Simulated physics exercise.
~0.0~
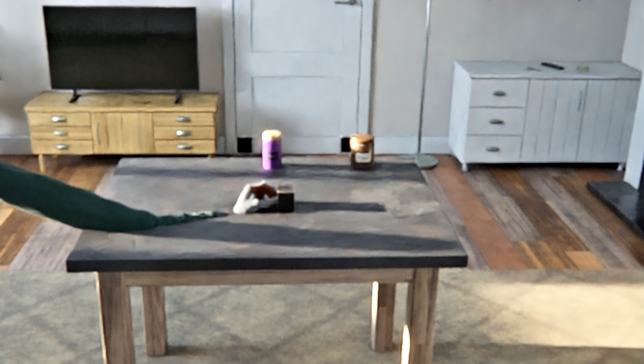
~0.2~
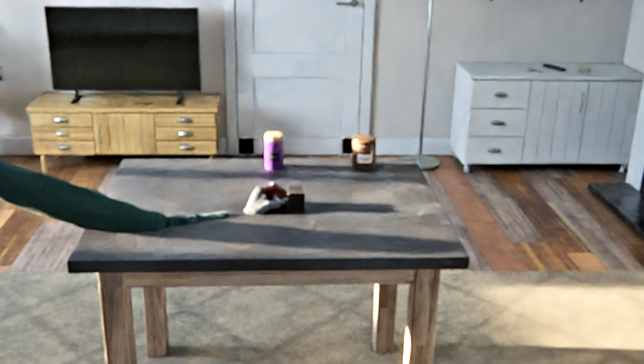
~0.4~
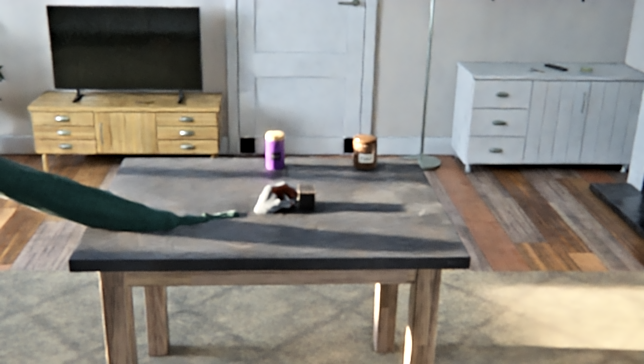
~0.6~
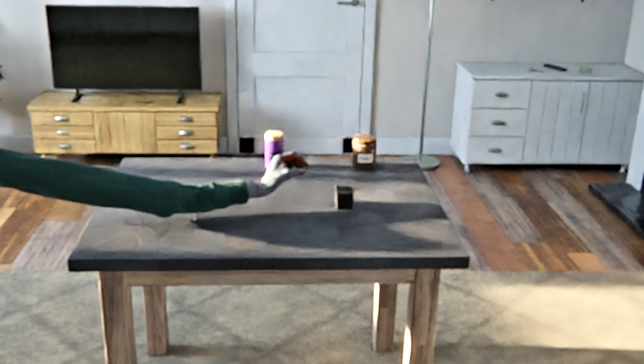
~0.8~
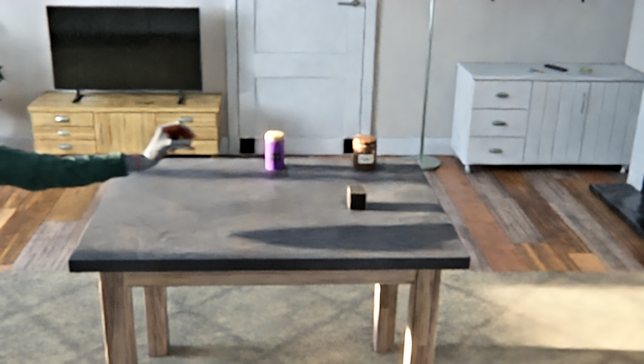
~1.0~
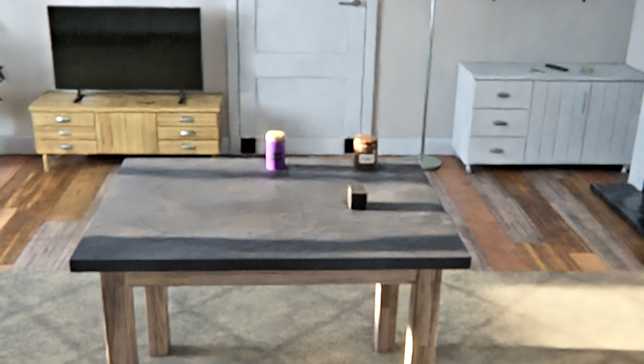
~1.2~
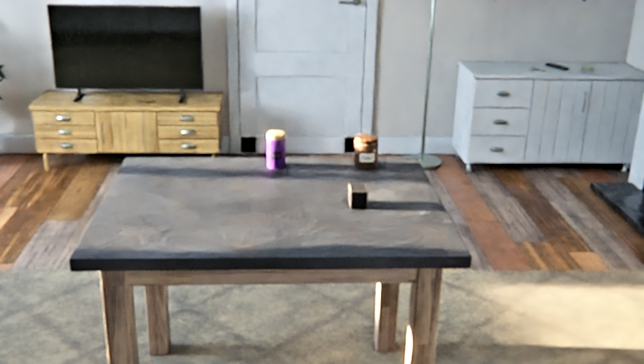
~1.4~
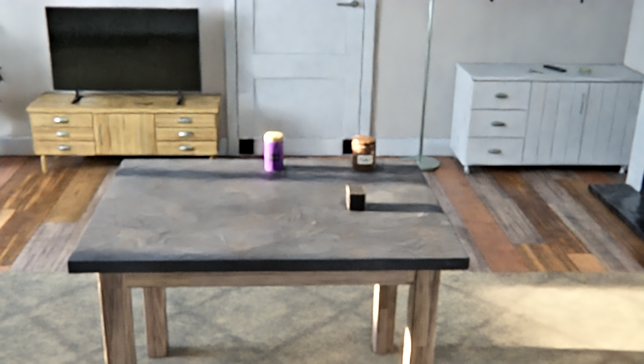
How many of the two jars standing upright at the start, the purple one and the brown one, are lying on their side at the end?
None of them are lying on their side at the end, as both the purple jar and the brown jar are still standing upright on the table.
